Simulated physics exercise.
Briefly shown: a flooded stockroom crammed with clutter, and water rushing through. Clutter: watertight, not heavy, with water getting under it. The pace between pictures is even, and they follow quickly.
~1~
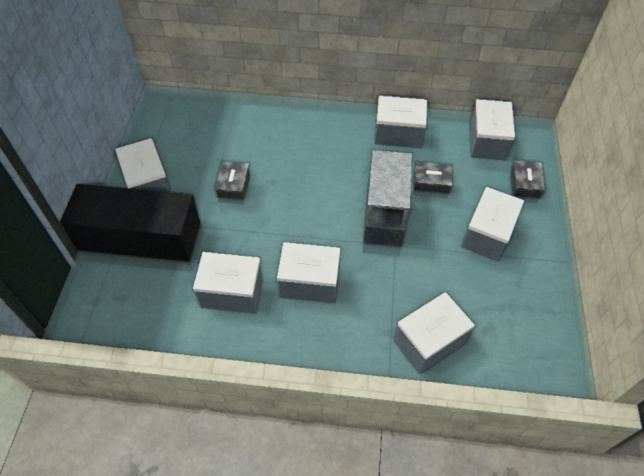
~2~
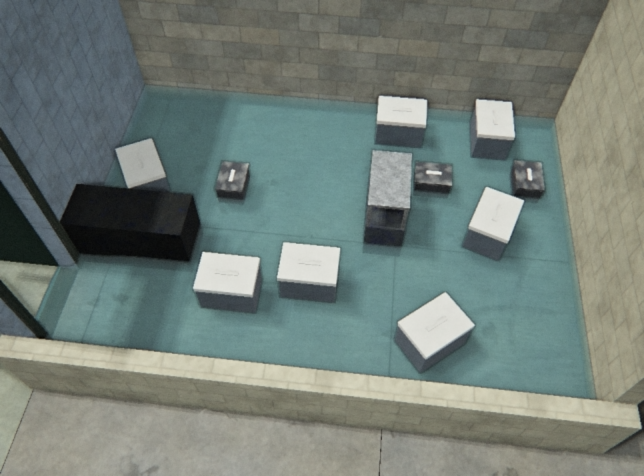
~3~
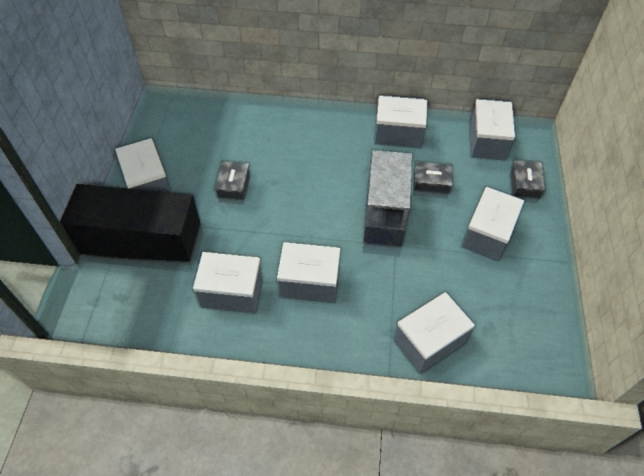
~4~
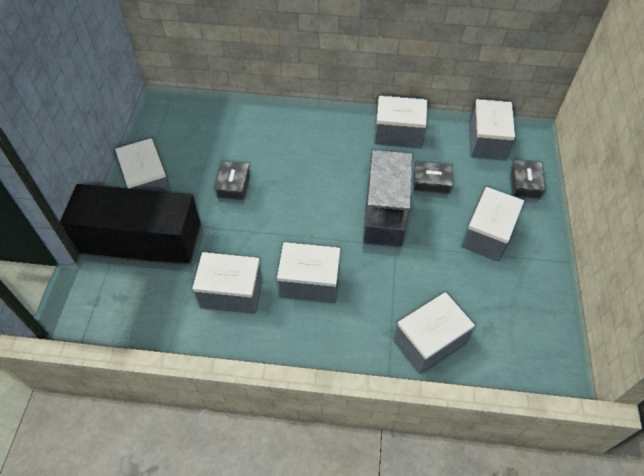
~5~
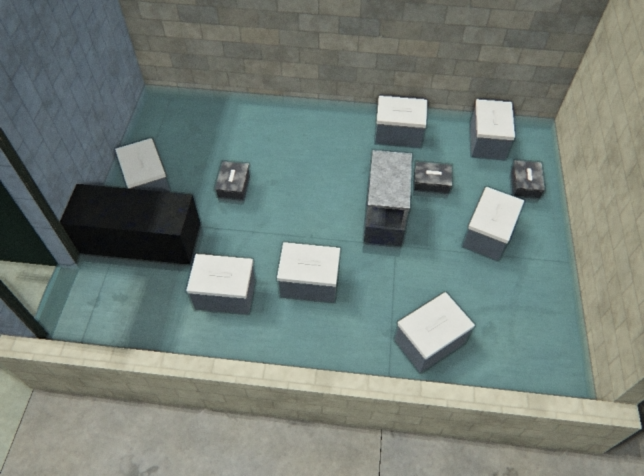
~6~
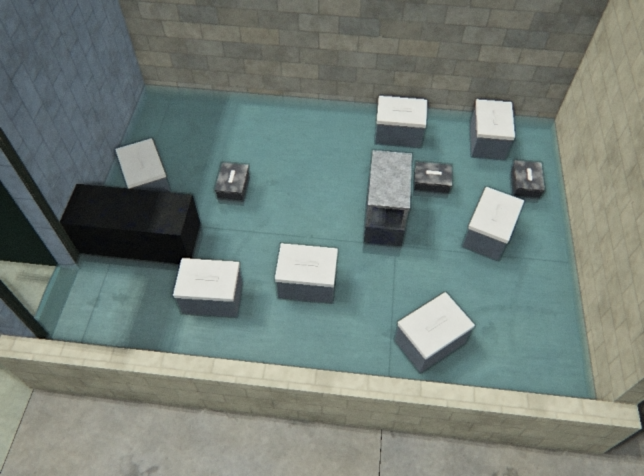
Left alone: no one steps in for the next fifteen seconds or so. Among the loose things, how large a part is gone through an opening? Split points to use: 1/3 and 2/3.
Below 1/3.
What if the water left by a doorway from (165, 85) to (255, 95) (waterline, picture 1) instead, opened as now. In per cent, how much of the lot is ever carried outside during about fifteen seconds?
Around 50 in a hundred.
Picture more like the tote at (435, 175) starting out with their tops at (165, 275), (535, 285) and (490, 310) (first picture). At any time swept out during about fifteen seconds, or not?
Going one by one, I'd say it leaves, then it doesn't leave, then it doesn't leave.
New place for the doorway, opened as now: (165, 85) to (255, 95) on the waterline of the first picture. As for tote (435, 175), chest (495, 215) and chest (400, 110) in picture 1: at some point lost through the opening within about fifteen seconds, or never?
Each object, in the order asked: Flushed / not flushed / flushed.
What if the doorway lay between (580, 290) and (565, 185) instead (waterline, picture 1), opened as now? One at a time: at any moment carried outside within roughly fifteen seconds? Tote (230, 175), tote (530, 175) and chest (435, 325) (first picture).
Outcome for each, in the order asked: Not flushed / flushed / flushed.
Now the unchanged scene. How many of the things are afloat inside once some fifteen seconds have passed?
That adds up to 7.
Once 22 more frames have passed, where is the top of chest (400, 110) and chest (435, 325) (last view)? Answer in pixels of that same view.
(369, 122) and (308, 333), roughly.
A moment on, 0 of 10 are out; 10 afloat.
Next, 1 of 10 are out; 9 afloat.
Later, 3 of 10 are out; 7 afloat.
In the end, 3 of 10 are out; 7 afloat.
